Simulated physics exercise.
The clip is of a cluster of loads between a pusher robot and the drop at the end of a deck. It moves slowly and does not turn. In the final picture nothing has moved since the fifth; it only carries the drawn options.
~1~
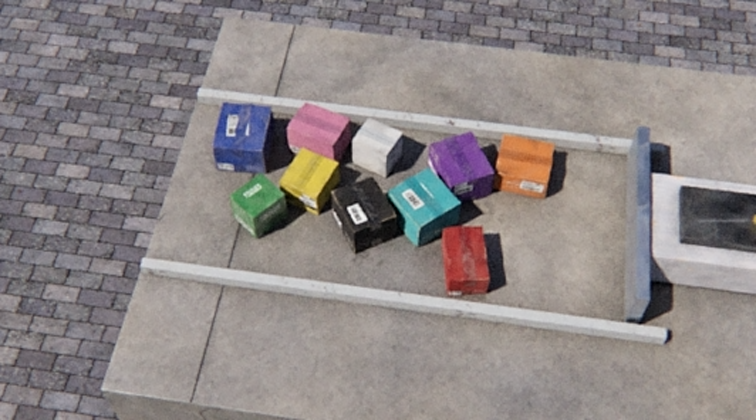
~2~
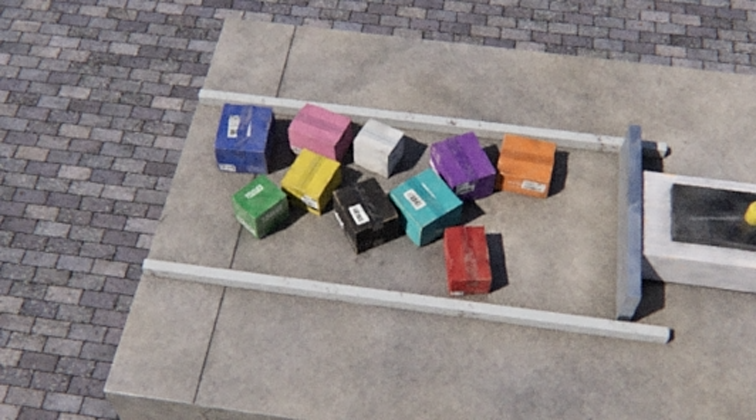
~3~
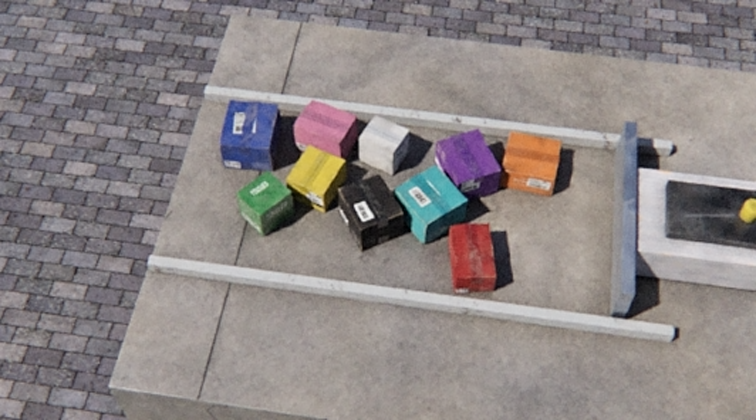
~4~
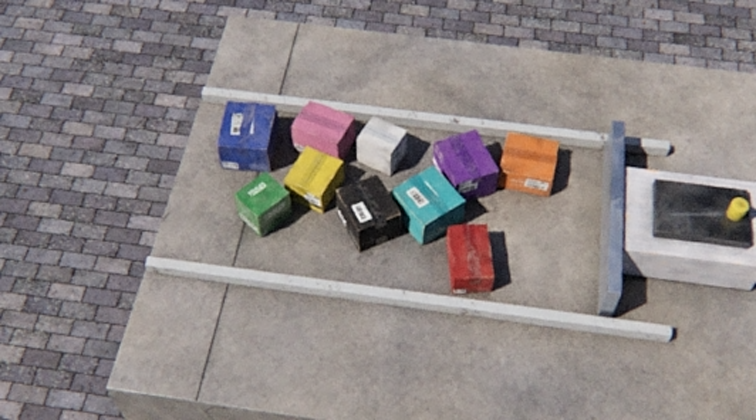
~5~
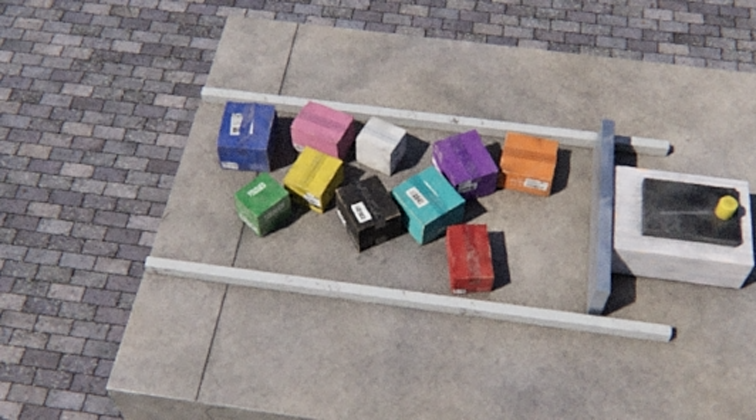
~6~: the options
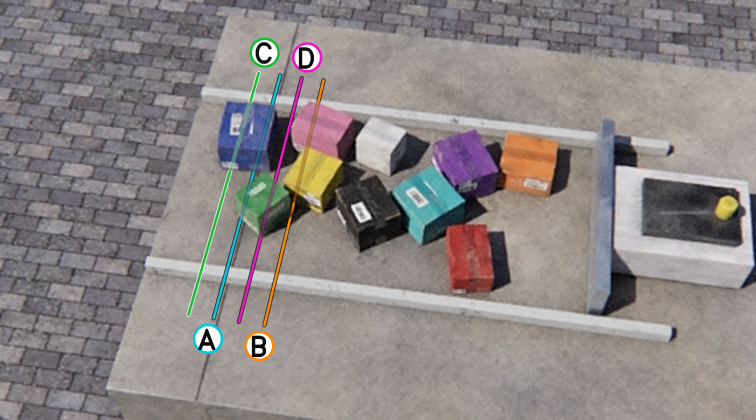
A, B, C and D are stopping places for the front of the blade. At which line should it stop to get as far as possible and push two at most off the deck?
B.
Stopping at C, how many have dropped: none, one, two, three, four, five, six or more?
In all, six or more.
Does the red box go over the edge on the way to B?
By then, no.
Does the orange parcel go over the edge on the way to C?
No.
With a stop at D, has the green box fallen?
Yes.
On the marked copy, A at (250, 187); B at (296, 193); C at (226, 184); D at (273, 190).
Following B. Soon after the start, robot (567, 196); white parcel (371, 142); orange parcel (462, 157).
Later, robot (454, 182); blue parcel (170, 130); pink box (225, 124).
In the end, robot (371, 171); pink box over the edge; blue parcel over the edge; two fallen.
As for the rest, A drops five; C drops eight; D drops five.
